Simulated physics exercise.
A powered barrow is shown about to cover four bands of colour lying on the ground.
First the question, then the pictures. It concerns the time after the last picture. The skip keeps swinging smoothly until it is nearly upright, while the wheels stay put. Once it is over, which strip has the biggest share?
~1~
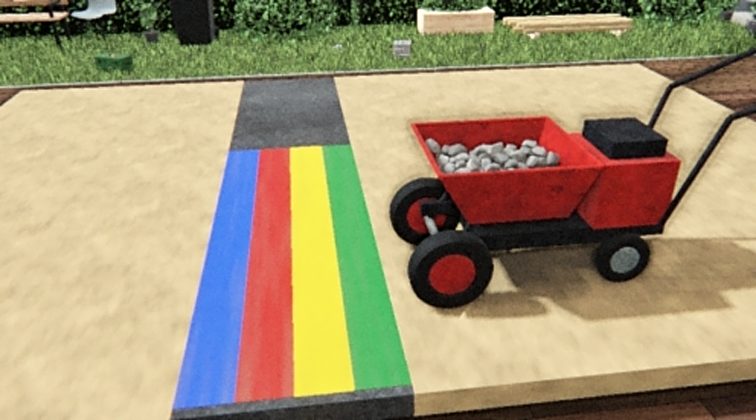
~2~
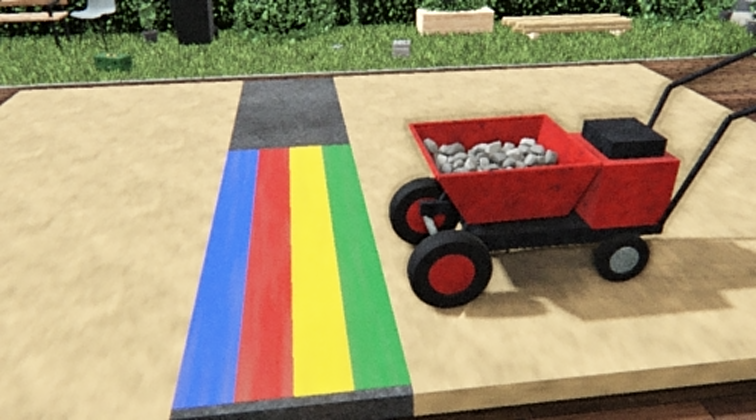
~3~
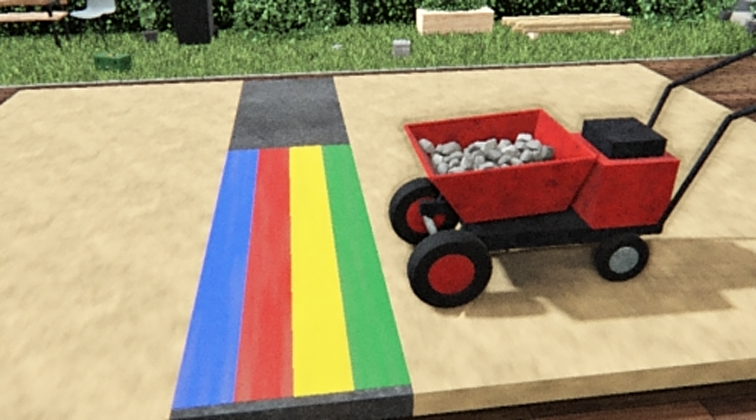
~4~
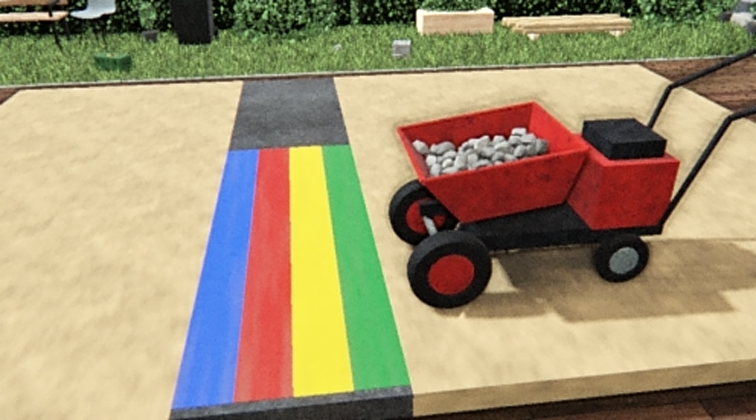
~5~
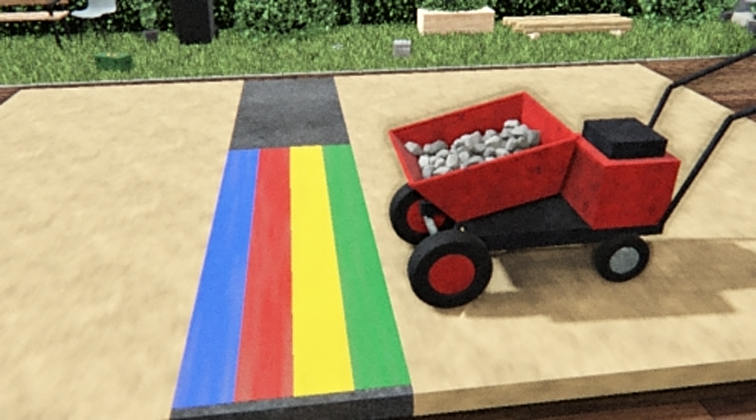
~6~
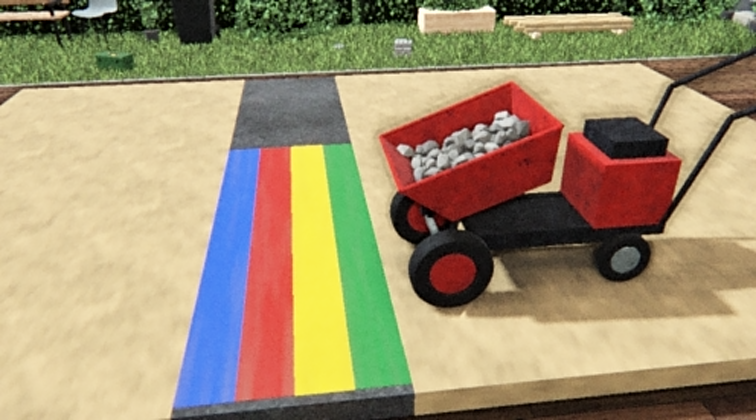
Biggest share: The yellow strip.
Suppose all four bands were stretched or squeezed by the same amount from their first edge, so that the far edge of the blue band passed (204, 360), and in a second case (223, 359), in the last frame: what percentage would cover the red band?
Shares: Near 30 %; near 30 %.
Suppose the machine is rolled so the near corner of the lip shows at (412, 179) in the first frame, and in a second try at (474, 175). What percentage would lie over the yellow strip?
First spot: 30 %, second spot: 40 %.
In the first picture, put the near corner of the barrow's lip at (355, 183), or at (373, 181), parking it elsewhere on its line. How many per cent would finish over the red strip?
In turn, around 30 per cent and 50 per cent.
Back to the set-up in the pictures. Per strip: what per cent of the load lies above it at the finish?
Green: About 10; yellow: About 45; red: About 25; blue: About 10.
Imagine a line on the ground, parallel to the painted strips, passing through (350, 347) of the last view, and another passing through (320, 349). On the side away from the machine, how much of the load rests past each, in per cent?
80 % and 60 %, in that order.
Just after the last frame, skip tipped steeply; every one in the skip.
A moment on, skip tipped right over; the larger part in the skip; about a tenth over the yellow strip; just a few falling.
Further on, skip tipped right over; roughly a quarter in the skip; just a few over the green strip; roughly a third over the yellow strip; roughly a quarter over the red strip; about a tenth over the blue strip; just a few off the paint.
When it is over, skip tipped right over; about a tenth in the skip; about a tenth over the green strip; roughly half over the yellow strip; roughly a quarter over the red strip; about a tenth over the blue strip; just a few off the paint.
